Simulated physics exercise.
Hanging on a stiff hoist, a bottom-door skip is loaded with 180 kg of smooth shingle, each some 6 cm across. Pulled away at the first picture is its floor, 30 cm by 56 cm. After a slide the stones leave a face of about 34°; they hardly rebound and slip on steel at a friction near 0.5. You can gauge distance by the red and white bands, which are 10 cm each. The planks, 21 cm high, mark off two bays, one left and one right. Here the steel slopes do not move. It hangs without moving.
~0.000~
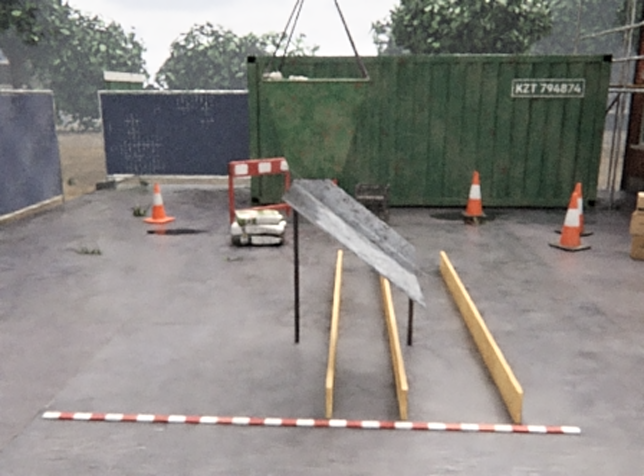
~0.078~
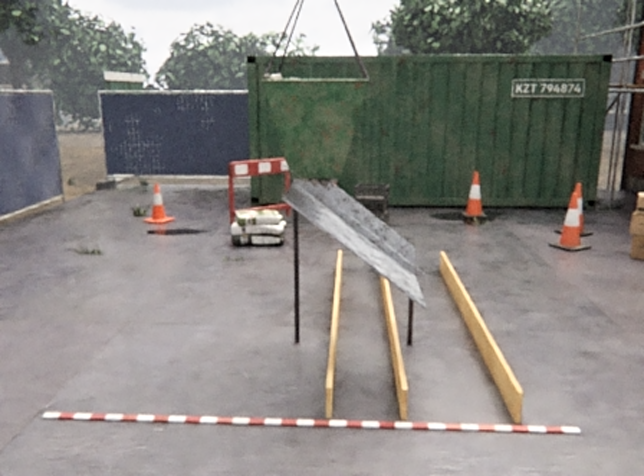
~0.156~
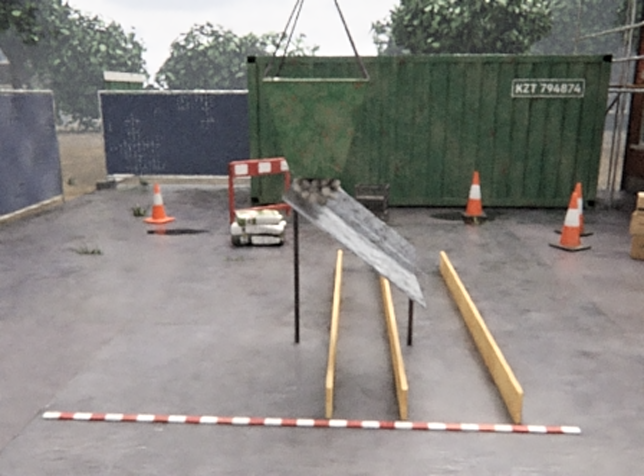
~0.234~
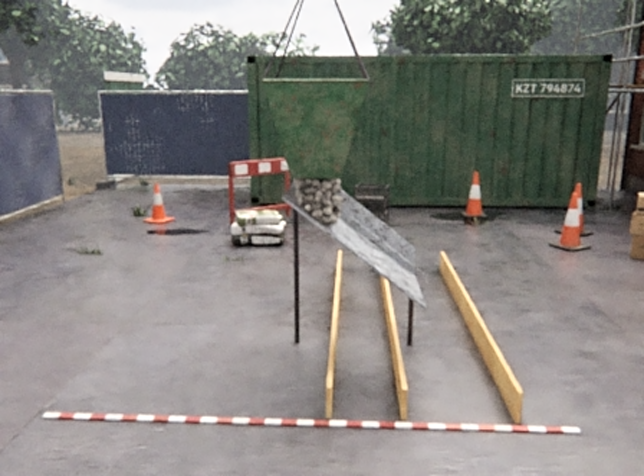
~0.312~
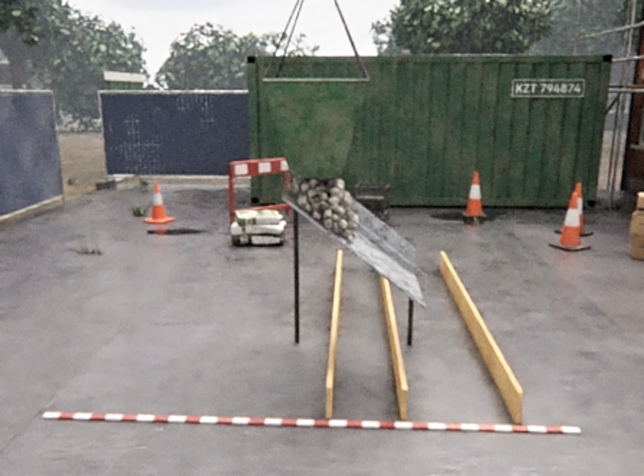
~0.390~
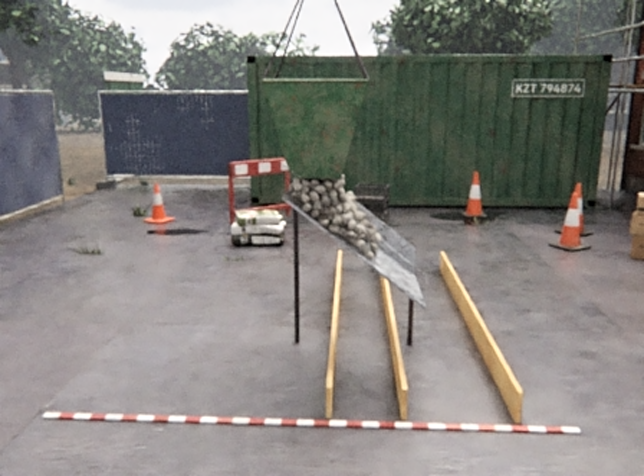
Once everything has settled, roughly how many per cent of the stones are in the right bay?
I would say 79 per cent.
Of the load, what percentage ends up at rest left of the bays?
About 0 percent of the load.
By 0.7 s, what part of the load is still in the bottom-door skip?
Near 20 % is still in there.
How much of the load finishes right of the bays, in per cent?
Around 20 in a hundred of them.
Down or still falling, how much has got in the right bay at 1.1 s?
Near 50 percent at that time.
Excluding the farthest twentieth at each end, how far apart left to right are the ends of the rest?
Width: Near 130 cm.
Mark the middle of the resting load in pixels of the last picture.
About (471, 369).
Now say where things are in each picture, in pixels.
In the first picture, the outlet is at (316, 170); nothing has dropped yet.
In the second picture, the outlet is at (316, 170); 4 % is out.
In the third picture, outlet at (316, 170), the stream shows down to (319, 194); 88 % still inside.
In the fourth picture, outlet at (316, 170), the stream shows down to (332, 216); 76 % still inside.
In the fifth picture, outlet at (316, 170), the stream shows down to (352, 230); 66 % still inside.
In the sixth picture, outlet at (316, 170), the stream shows down to (371, 247); 55 % still inside.
After 0.7 s, 18 % in the bottom-door skip, 68 % on the steel, 1 % falling or lying left of the bays, 1 % falling or lying in the left bay, 12 % falling or lying in the right bay; the stones farthest right are at (479, 350).
After 1.1 s, 0 % in the bottom-door skip, 44 % on the steel, 51 % falling or lying in the right bay, 5 % falling or lying right of the bays; the stones farthest right are at (559, 369).
After 1.7 s, 0 % in the bottom-door skip, 82 % falling or lying in the right bay, 18 % falling or lying right of the bays.
After 2.6 s, 0 % in the bottom-door skip, 79 % falling or lying in the right bay, 21 % falling or lying right of the bays.
After 4.5 s, 0 % in the bottom-door skip, 79 % in the right bay, 21 % right of the bays.
